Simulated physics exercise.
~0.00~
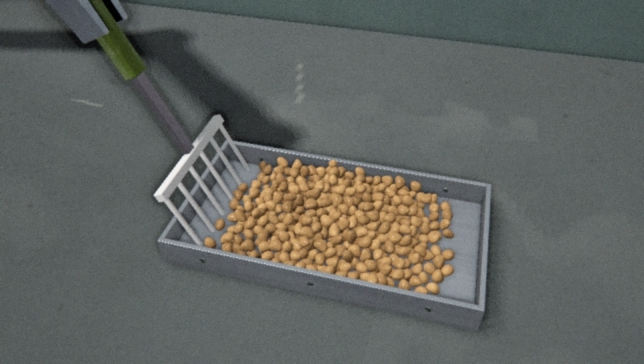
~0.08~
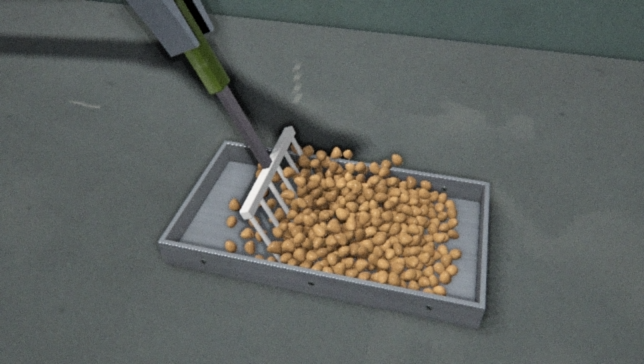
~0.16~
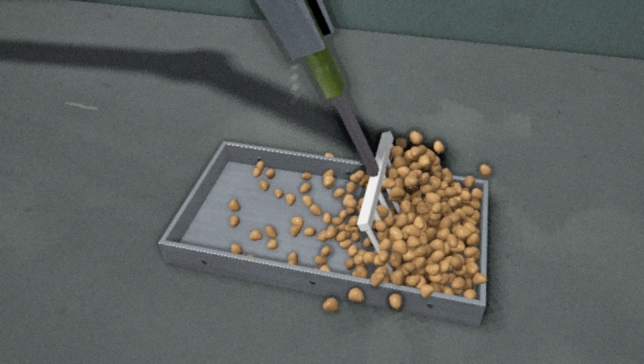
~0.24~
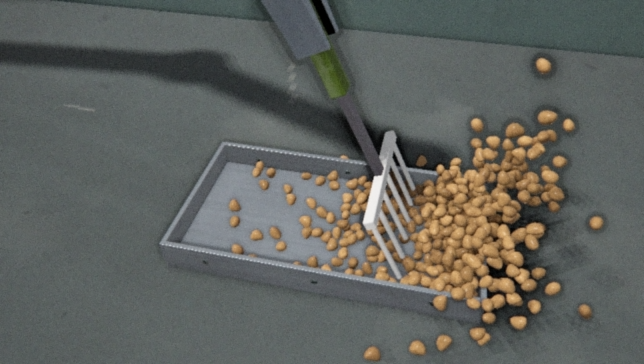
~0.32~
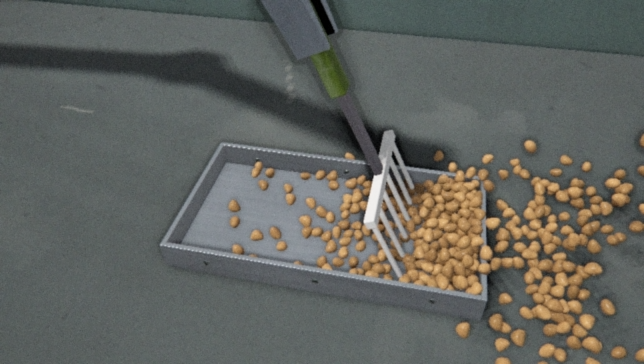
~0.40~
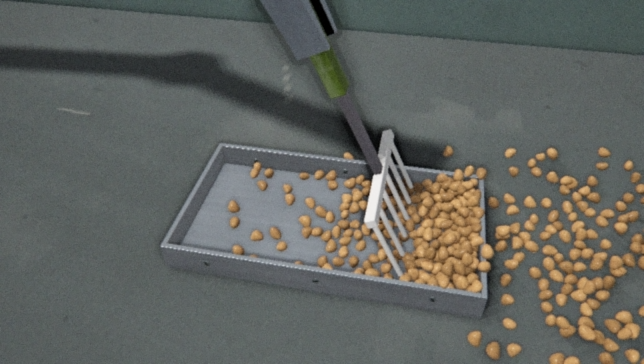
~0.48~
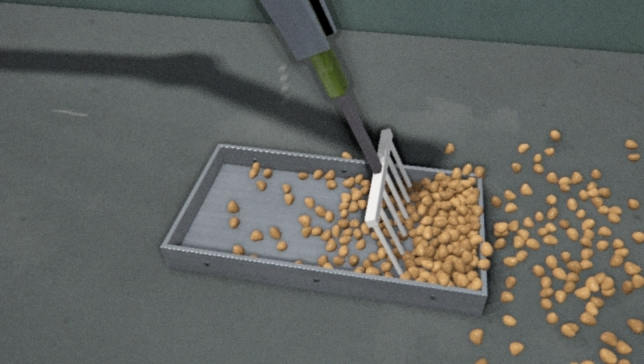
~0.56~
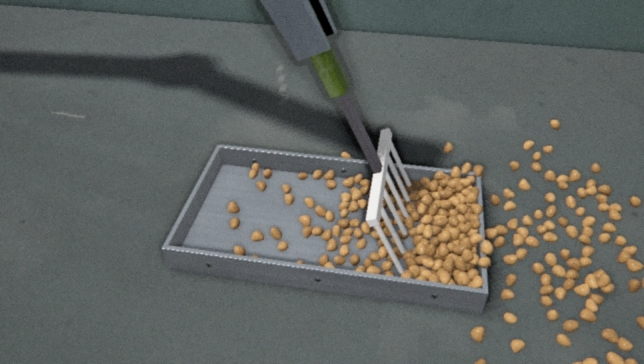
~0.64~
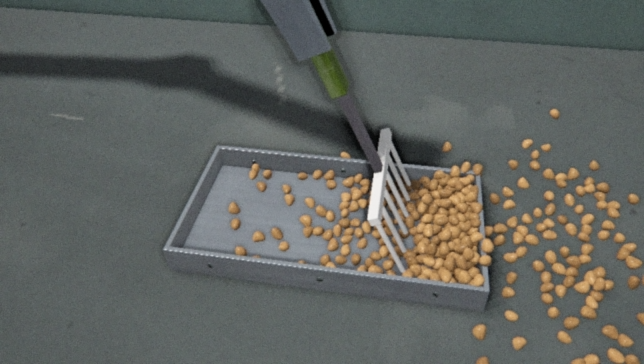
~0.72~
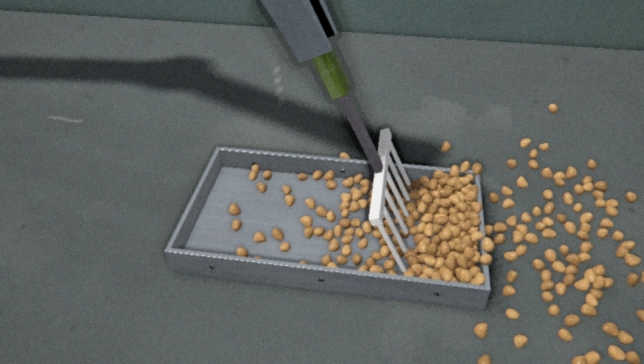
A robotic rake sweeps tan beans rightward through a gray tray, scattering many onto the table.
